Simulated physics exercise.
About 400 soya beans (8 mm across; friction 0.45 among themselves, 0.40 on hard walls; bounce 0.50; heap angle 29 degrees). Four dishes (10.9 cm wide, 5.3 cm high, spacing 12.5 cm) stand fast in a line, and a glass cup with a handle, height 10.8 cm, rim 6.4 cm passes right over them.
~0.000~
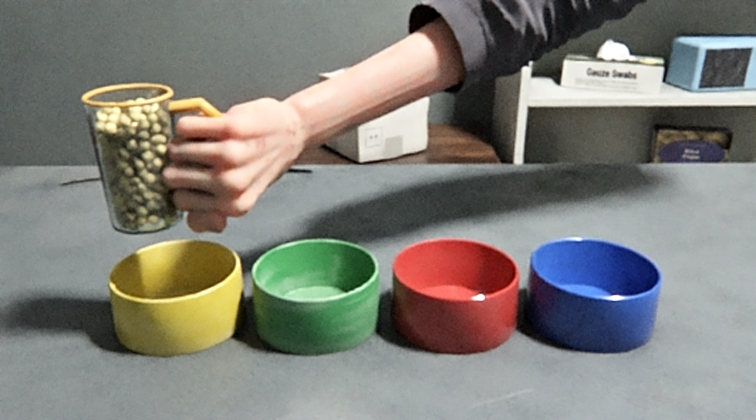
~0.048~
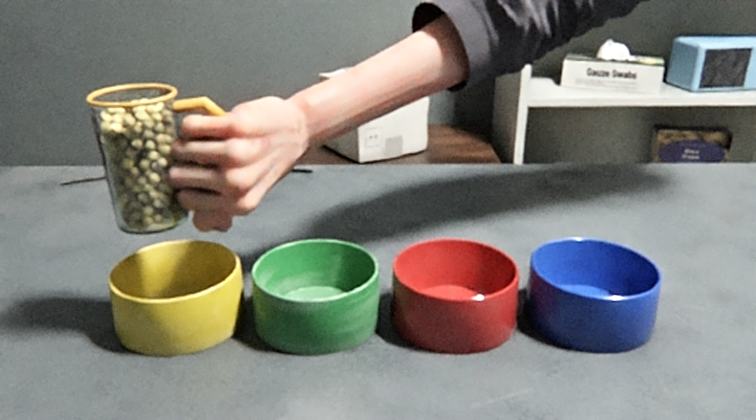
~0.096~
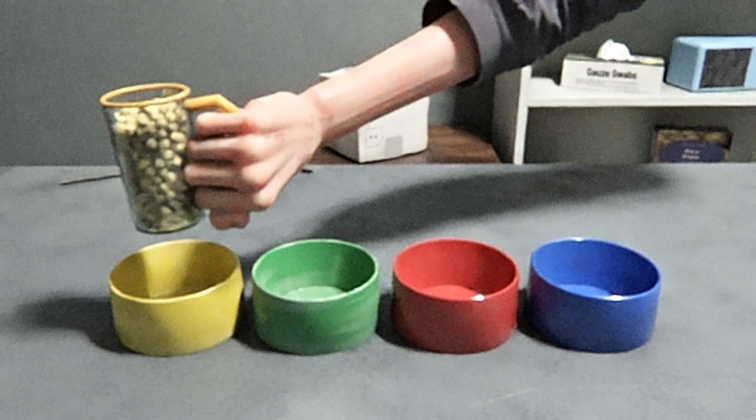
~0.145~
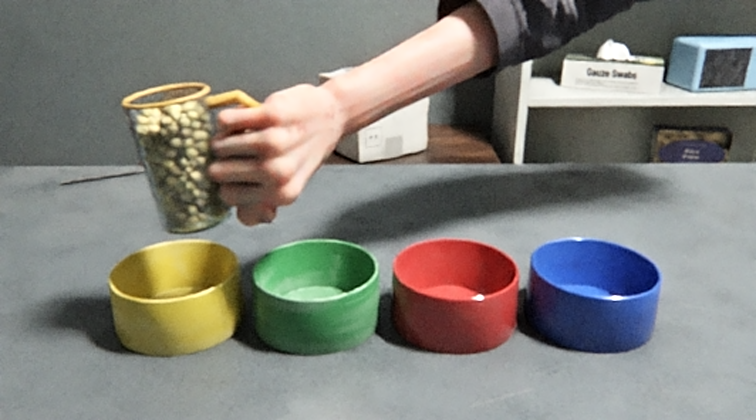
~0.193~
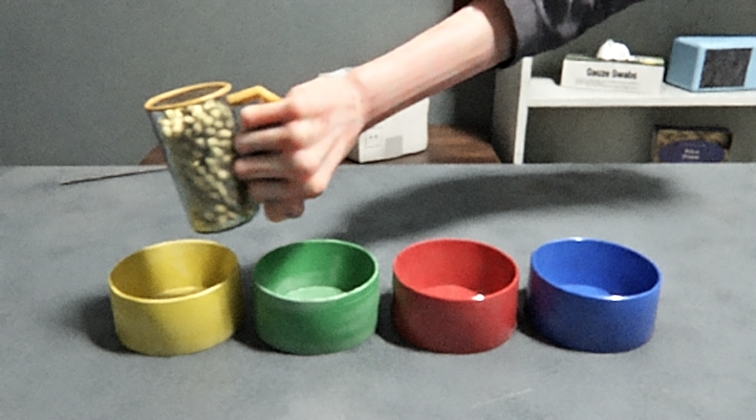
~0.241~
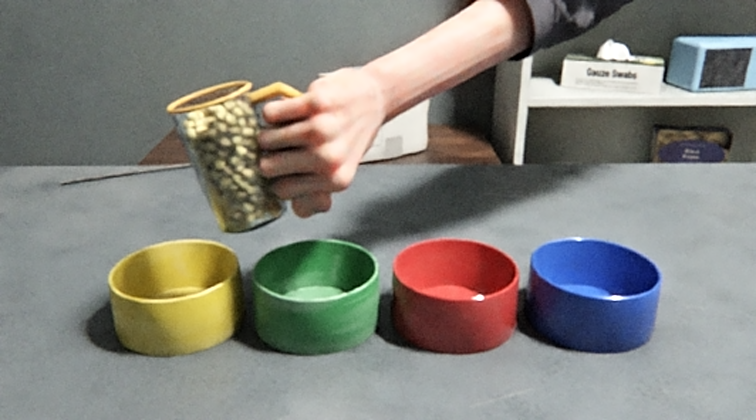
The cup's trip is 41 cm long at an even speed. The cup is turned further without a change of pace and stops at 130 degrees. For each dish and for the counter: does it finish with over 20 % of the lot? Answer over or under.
Red dish: Under; blue dish: Over; green dish: Under; yellow dish: Under; on the counter: Over.
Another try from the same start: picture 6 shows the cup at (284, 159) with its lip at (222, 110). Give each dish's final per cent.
Red 10; blue 60; green 0; yellow 0.
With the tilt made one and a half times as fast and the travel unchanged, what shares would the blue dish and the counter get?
In that case blue 70; counter 20.
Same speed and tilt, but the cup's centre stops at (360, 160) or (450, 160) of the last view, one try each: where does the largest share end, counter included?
The winner: Green; green.
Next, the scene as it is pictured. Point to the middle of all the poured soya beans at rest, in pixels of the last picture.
At about (556, 308).
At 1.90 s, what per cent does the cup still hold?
Some 0 per cent of the load.
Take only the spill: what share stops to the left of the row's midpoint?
Roughly 0 per cent.
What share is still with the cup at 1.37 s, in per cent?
About 85 per cent.
After 0.92 s, tilt 69 degrees; cup holds 100 %.
After 1.37 s, tilt 105 degrees; cup holds 85 %, blue 5 %.
After 1.90 s, tilt 130 degrees; cup holds 0 %, red 10 %, blue 60 %.
By 2.6 s all is still; red 10 %, blue 60 %, green 0 %, yellow 0 %, counter 35 %.
